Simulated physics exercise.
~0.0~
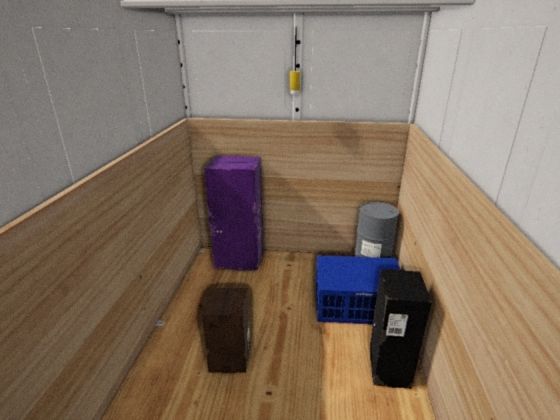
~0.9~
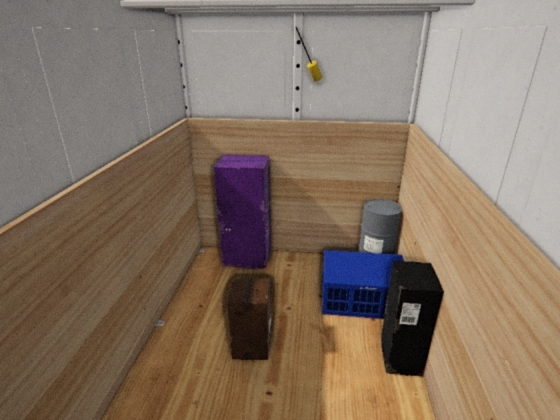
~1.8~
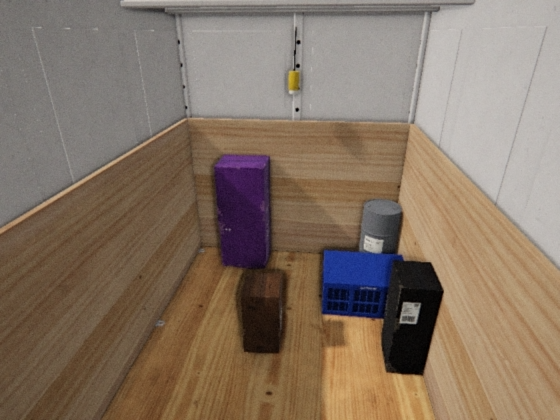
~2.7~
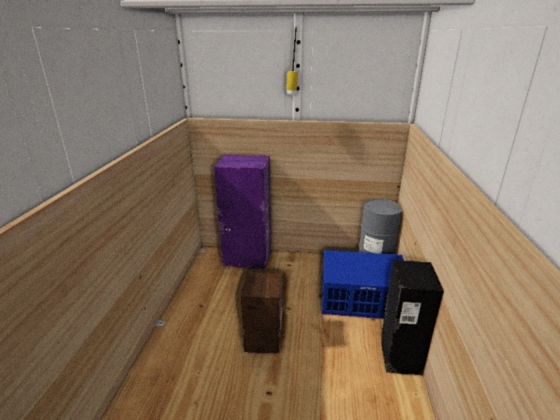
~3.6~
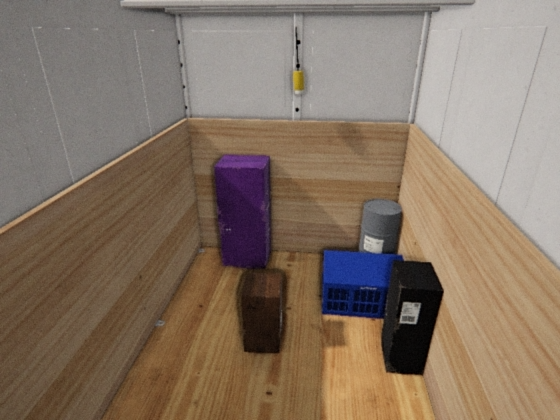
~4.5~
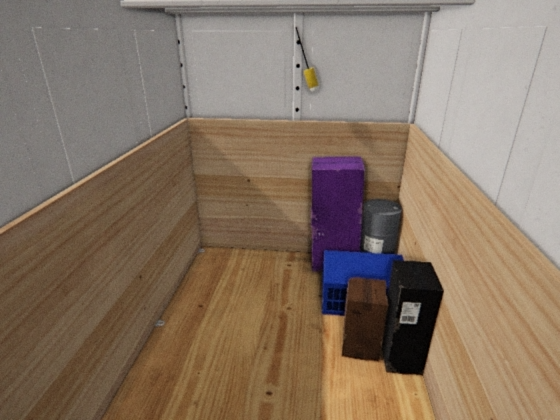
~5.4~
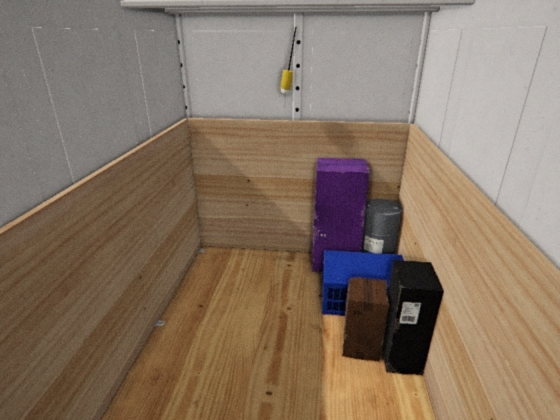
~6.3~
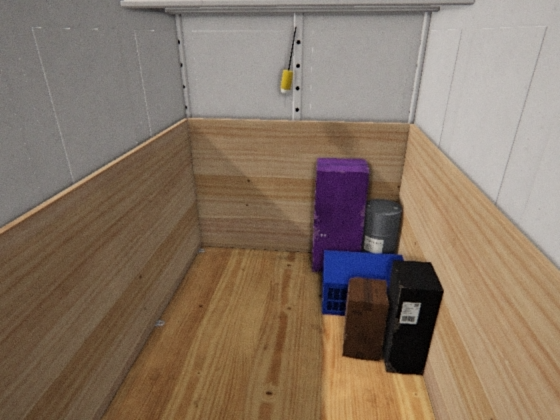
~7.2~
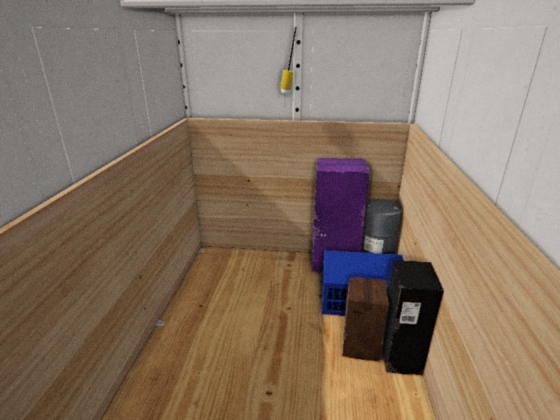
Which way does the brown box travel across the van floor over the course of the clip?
The brown box moves to the right, ending up in front of the blue chest and next to the black box.
A tall purple box stands at the back left of a van's wood-lined load bay, seen from the open end looking towards the cab. A brown box is nearer on the left, while a grey drum, a blue chest and a black box sit on the right, and a yellow object hangs on the far wall. First the brown box slides forward and right, and the others shift slightly. After a still spell, the purple and brown boxes slide far to the right. They end upright, crowded around the blue chest, leaving the left floor bare.
